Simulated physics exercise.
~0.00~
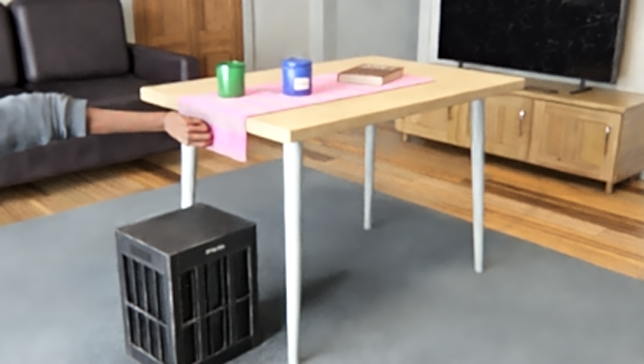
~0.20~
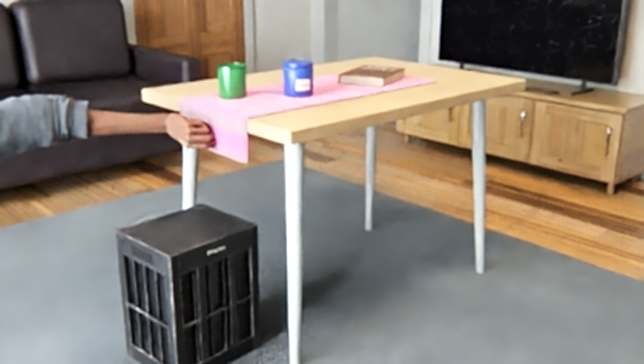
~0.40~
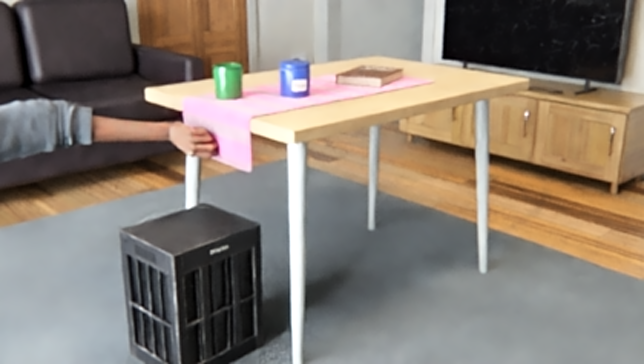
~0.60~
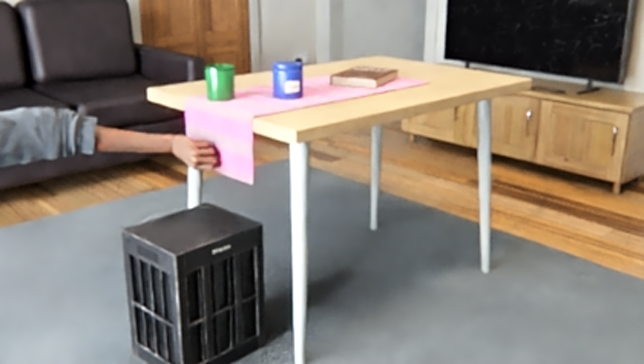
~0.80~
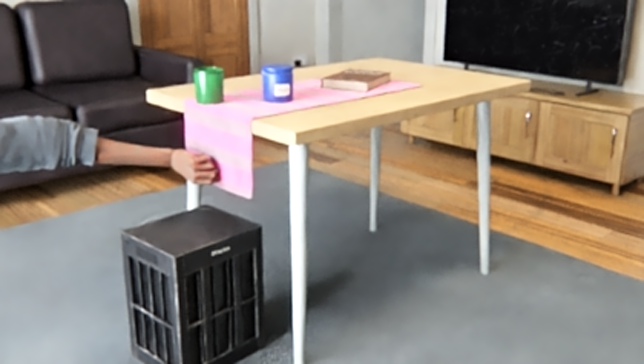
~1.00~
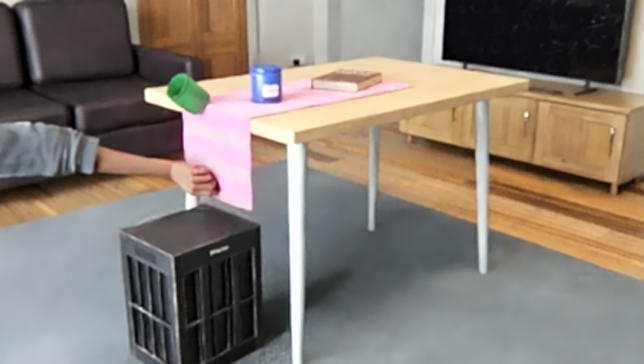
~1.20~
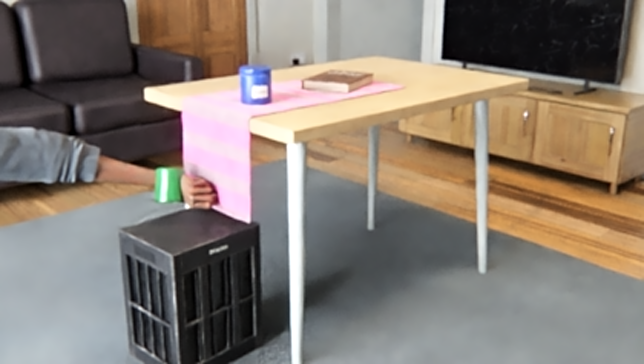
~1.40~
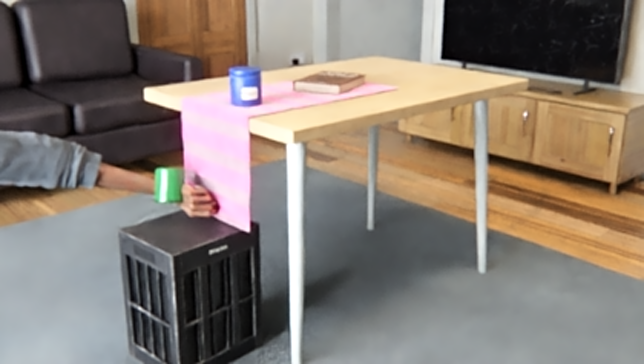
The video shows a hand pulling a pink cloth down over the left end of a table, drawing a green mug, blue jar and brown book leftward. The mug tips over the edge beside the hand, while the jar and book remain on the table as the cloth's hem reaches a black crate.
